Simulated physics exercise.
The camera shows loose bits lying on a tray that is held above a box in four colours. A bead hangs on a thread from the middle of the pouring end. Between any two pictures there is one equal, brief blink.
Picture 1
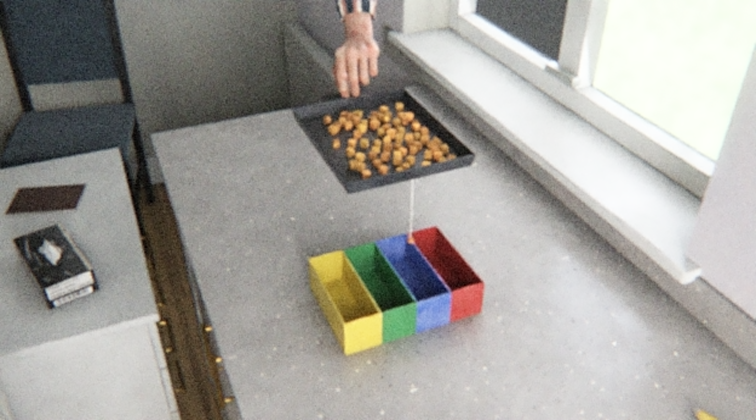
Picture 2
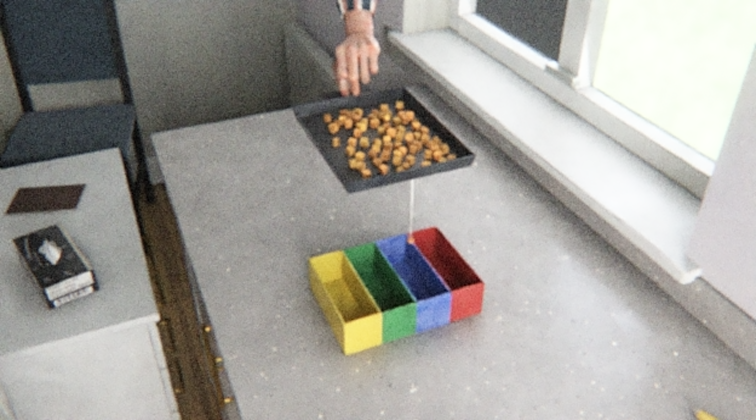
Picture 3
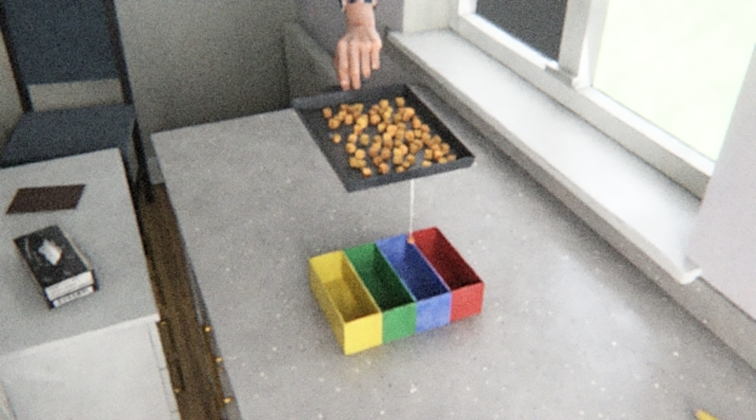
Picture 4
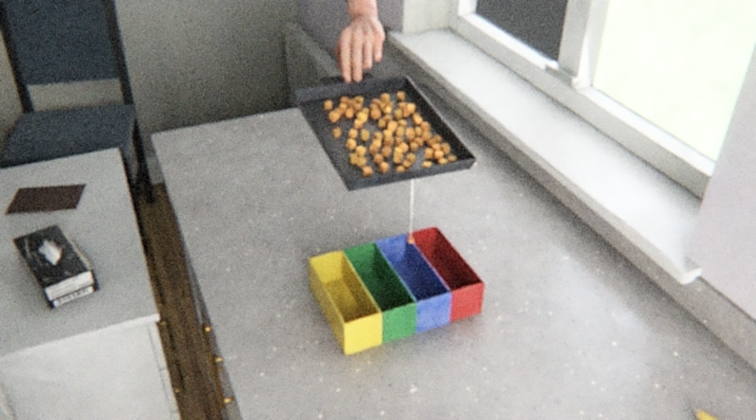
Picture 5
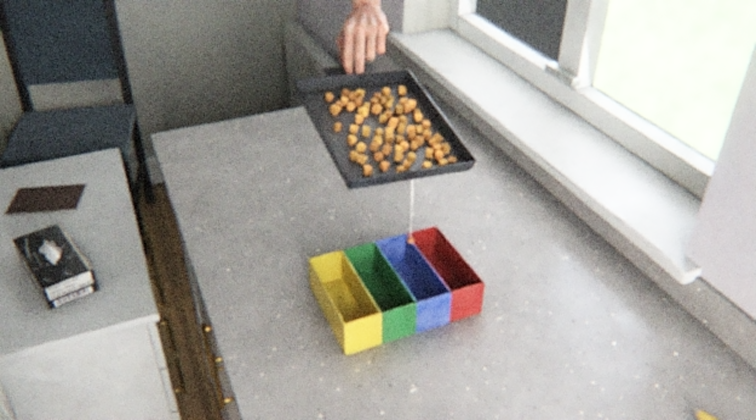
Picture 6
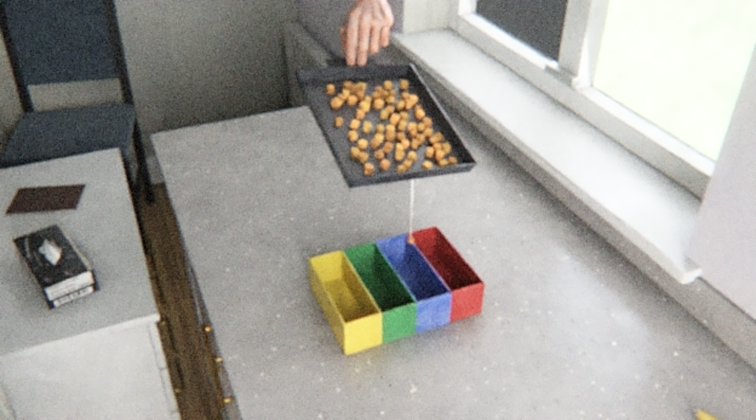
A dark tray of golden-brown croutons, gripped at its far edge by a hand, tilts slowly as that edge rises slightly, its near right corner lowest. Below it, on a speckled grey table seen from above, sits an open box with yellow, green, blue and red cells from left to right. The camera stays still, with a window at right, a dark chair at left, and the croutons barely shifting.
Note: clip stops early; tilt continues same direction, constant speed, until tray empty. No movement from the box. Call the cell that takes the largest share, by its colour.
Most goes to the red cell.
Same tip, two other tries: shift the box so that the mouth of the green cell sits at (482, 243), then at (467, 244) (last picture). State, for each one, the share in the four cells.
In order: 90 per cent and 90 per cent.
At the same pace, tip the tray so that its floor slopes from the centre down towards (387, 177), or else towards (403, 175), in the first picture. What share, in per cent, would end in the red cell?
In order, 10 in a hundred and 30 in a hundred.
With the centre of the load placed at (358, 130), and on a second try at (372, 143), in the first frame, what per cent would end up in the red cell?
Try 1: 30 %; try 2: 30 %.
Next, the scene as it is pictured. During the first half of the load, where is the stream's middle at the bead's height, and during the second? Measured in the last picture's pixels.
Close to (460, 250), then close to (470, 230).
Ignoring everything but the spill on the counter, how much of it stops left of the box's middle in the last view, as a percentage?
Around 0 per cent, I reckon.
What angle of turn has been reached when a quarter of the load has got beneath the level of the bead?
About 115°.
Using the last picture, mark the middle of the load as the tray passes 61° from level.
Close to (435, 147).
Just after the last frame, tray tipped steeply; every one on the tray.
A moment on, tray tipped past a quarter turn; almost all on the tray; just a few in the red cell; just a few falling or outside the box.
Further on, tray tipped past a quarter turn; roughly a third in the red cell; about a tenth in the blue cell; roughly two thirds falling or outside the box.
When it is over, tray tipped past a quarter turn; roughly a third in the red cell; about a tenth in the blue cell; not one in the yellow cell; not one in the green cell; roughly two thirds outside the box.
